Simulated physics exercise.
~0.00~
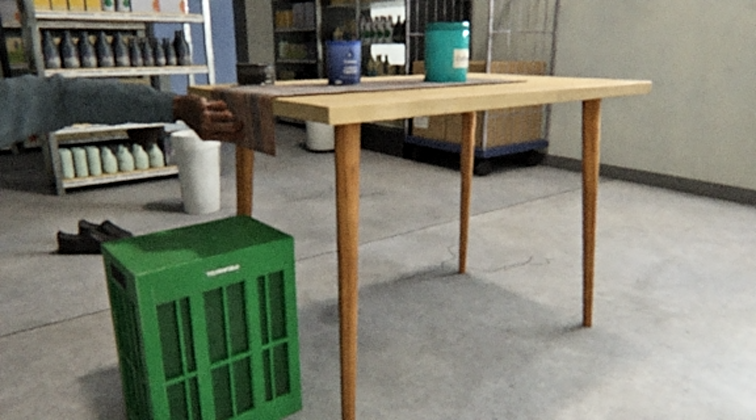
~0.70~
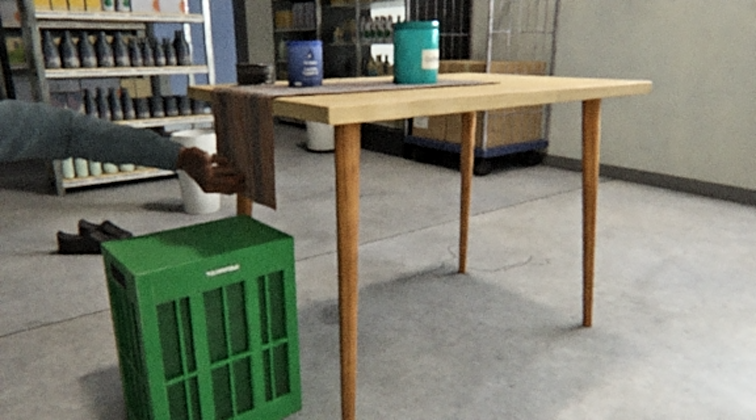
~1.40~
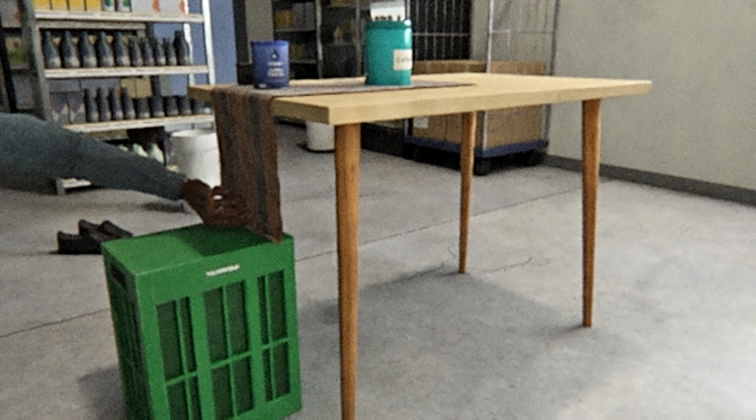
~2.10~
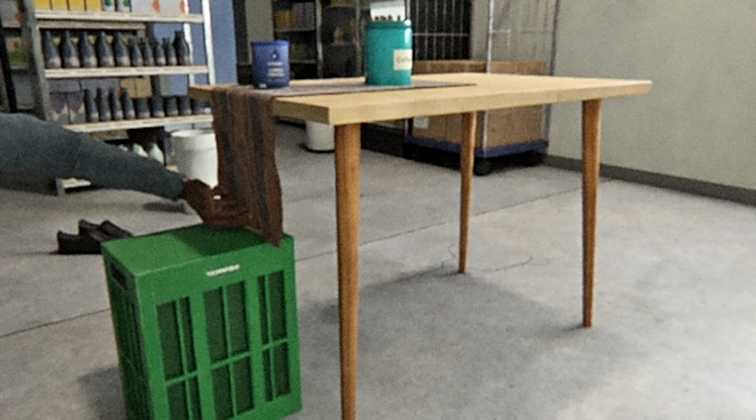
A hand drawing a brown cloth down off a wooden table onto a green crate, blue and turquoise containers sliding left but staying upright.
